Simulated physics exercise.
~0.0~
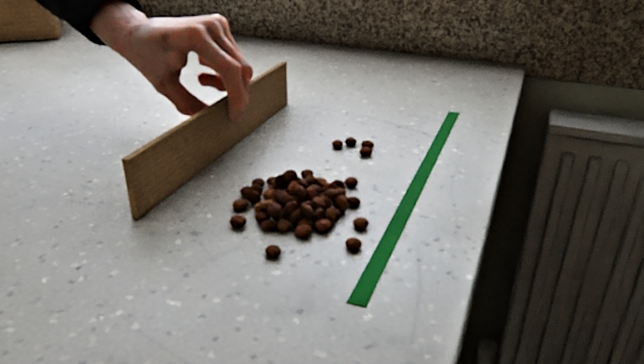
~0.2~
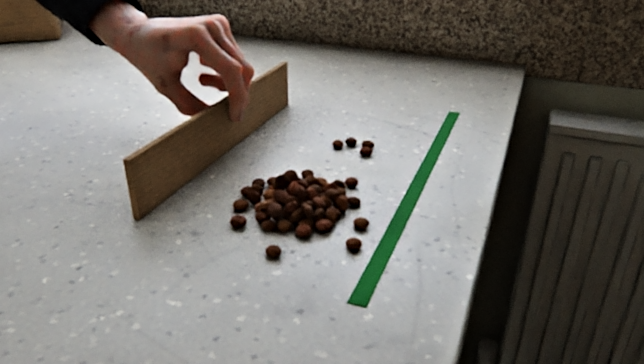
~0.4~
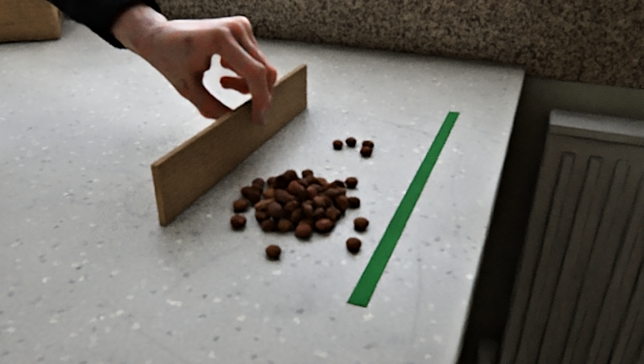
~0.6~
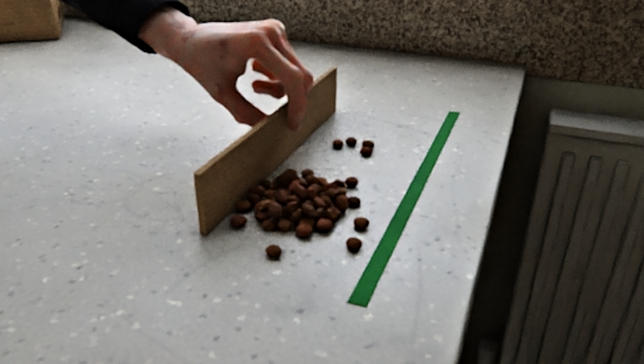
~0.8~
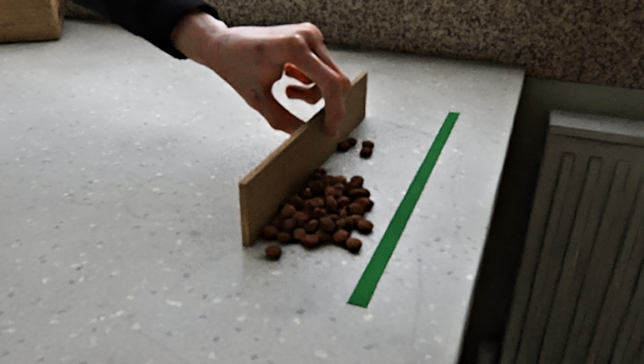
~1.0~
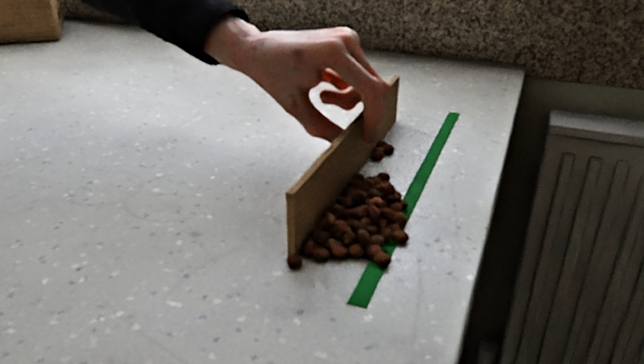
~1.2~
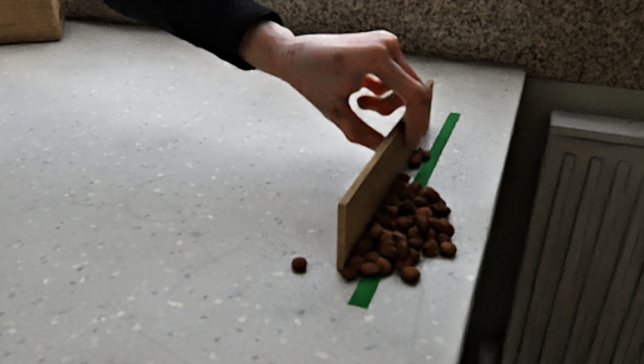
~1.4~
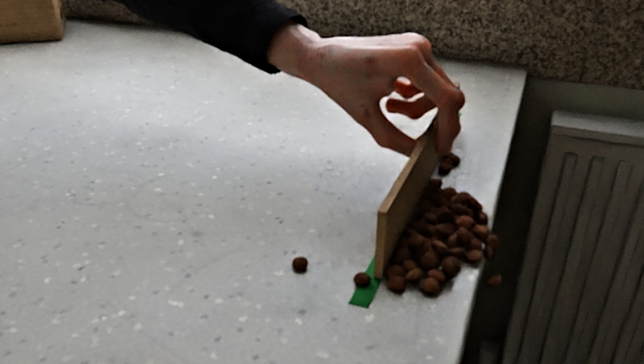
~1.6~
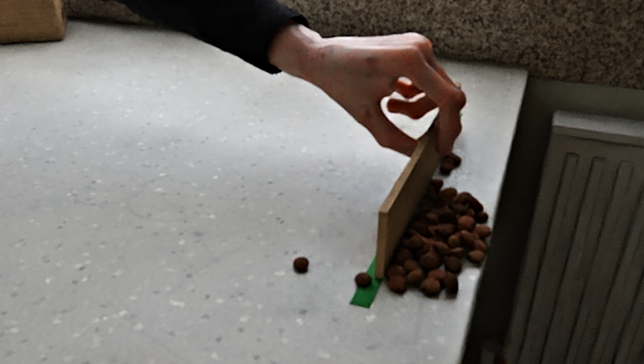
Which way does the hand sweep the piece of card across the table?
The hand sweeps the card to the right, towards the green tape and the table's edge.
